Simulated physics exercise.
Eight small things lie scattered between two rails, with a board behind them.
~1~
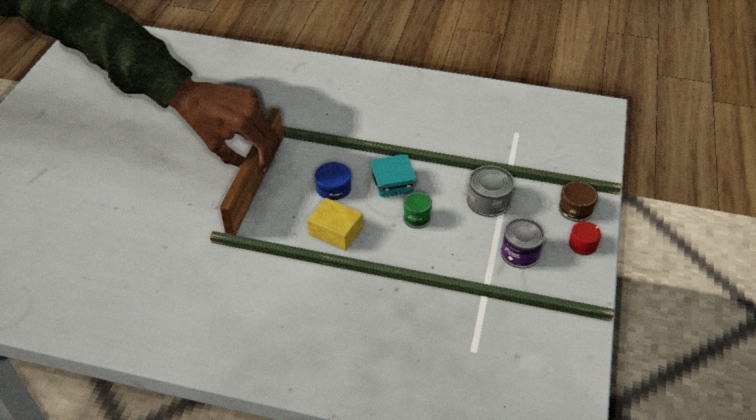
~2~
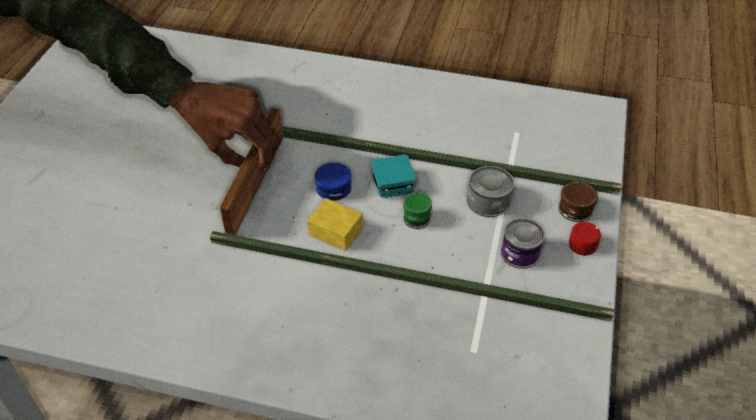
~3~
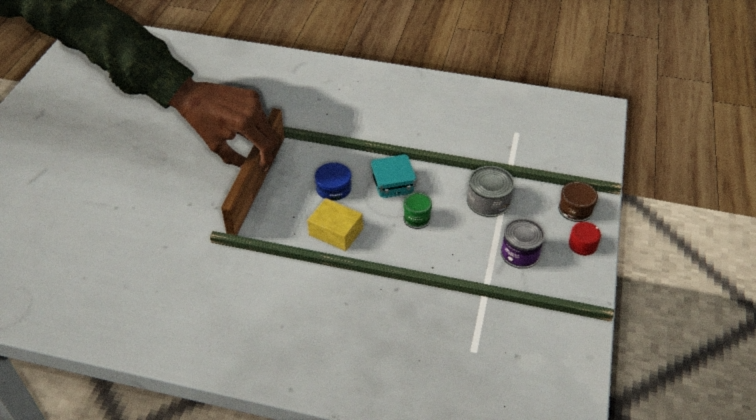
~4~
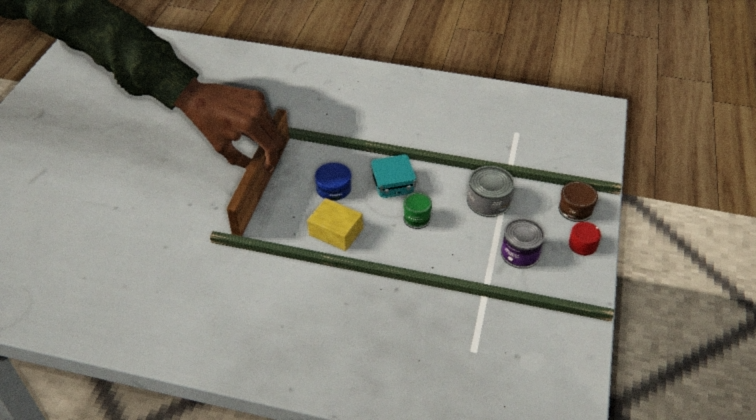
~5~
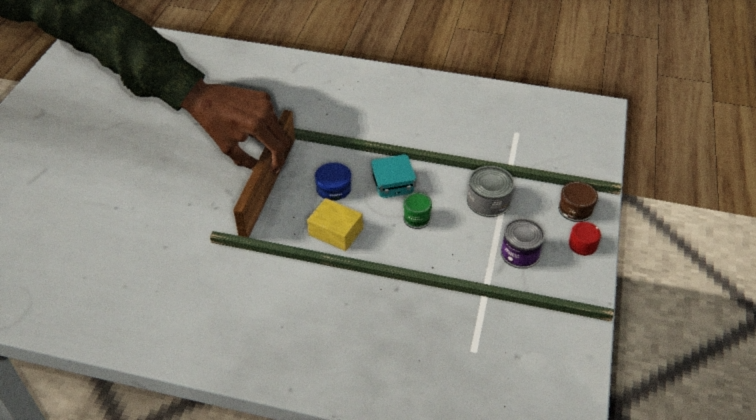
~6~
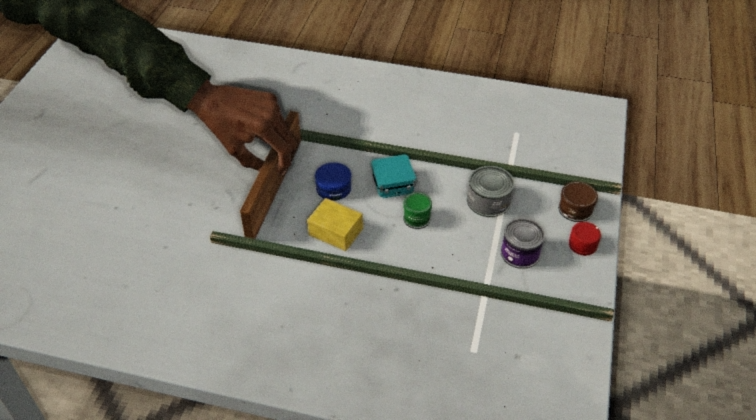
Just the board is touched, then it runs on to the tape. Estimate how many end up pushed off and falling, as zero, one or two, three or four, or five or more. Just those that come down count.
Count off: Nothing.
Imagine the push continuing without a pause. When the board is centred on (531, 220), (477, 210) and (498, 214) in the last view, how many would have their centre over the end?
Going through the three places, I get 1, 0 and 0.
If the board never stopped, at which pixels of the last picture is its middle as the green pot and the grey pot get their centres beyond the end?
The middle is at (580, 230) when it's the green pot, and at (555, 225) when it's the grey pot.
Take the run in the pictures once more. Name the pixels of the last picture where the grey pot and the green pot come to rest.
I'd put one close to (563, 207) and the other close to (537, 233).
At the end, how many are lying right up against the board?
The count comes out at 3.
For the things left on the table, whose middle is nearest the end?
That is the brown pot.
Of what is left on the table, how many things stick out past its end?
So the number is 0.
Early on, none off yet; red lid at rest near (585, 239); brown pot at rest near (578, 202); purple tin at rest near (522, 244).
Finally, the number that fall off is zero.
